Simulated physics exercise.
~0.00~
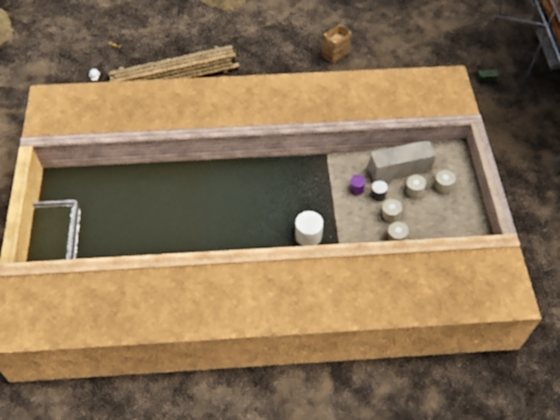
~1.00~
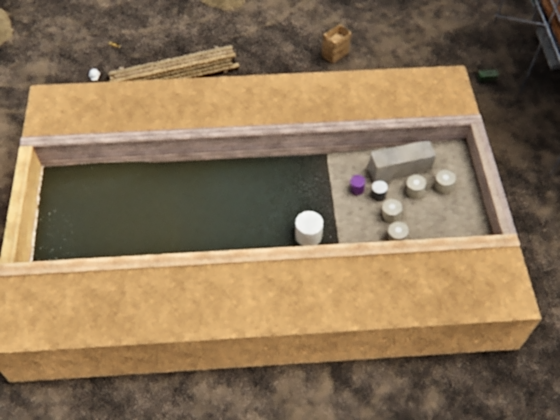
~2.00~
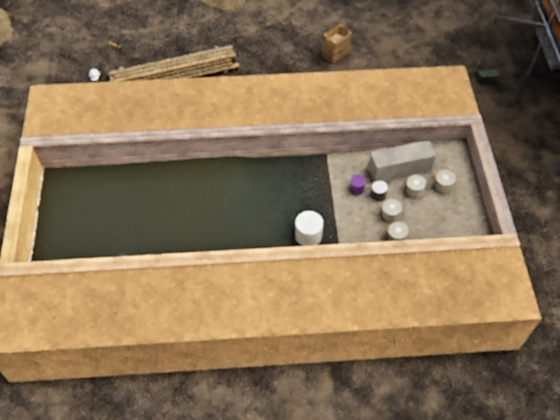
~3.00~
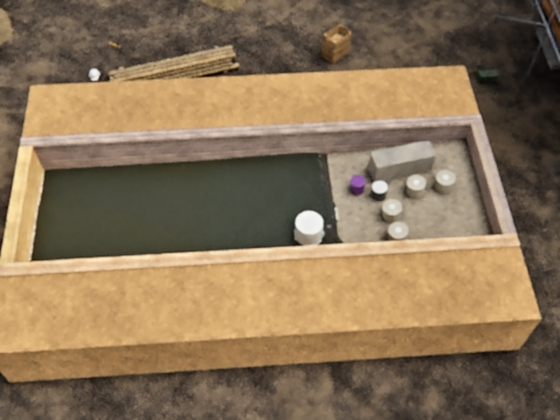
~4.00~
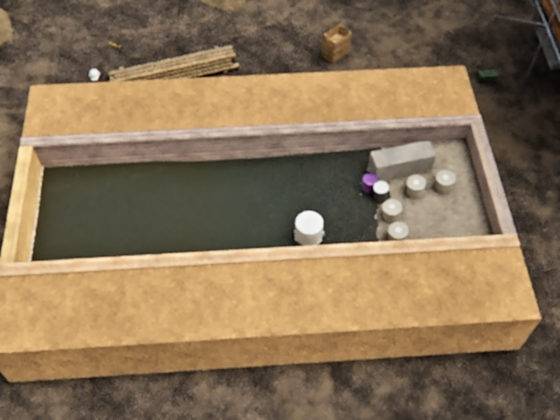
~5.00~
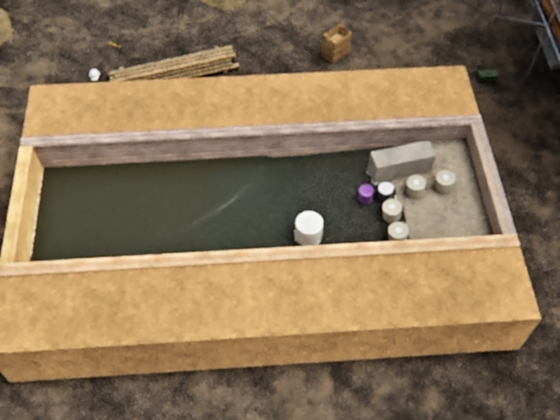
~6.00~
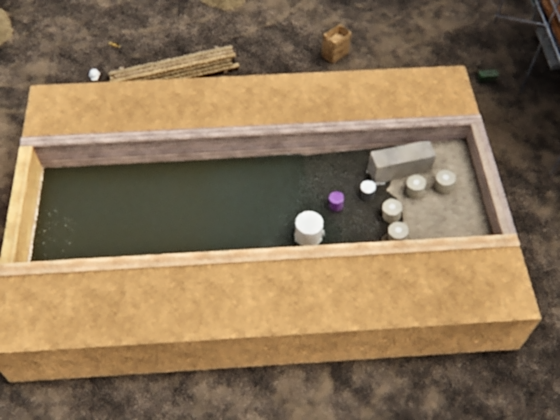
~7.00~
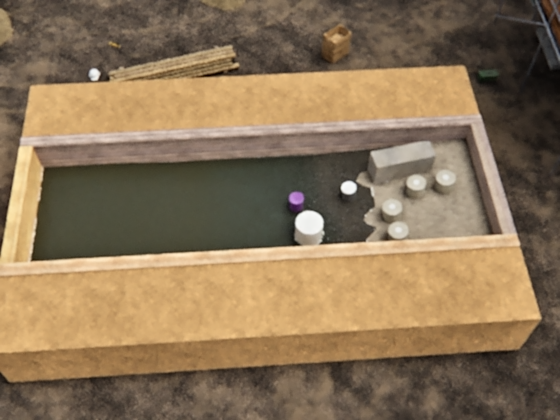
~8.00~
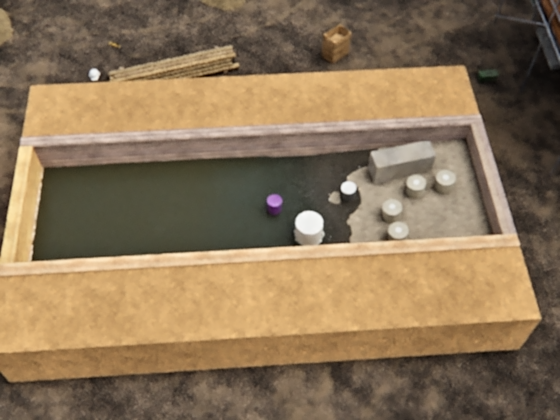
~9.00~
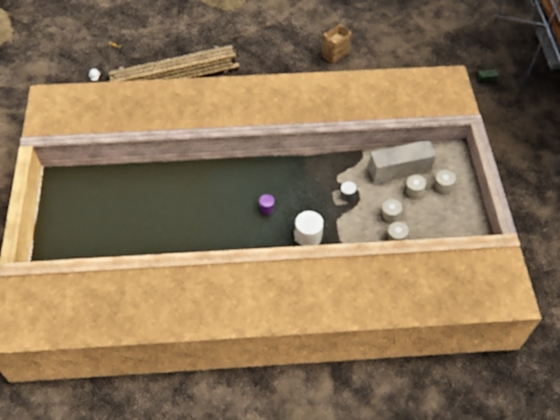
We see dark water in a long open trough as a frame at the left end disappears and water spreads right around several containers; the purple one shifts slightly, then drifts left, followed a shorter way by a small white one, and ends out in the water.
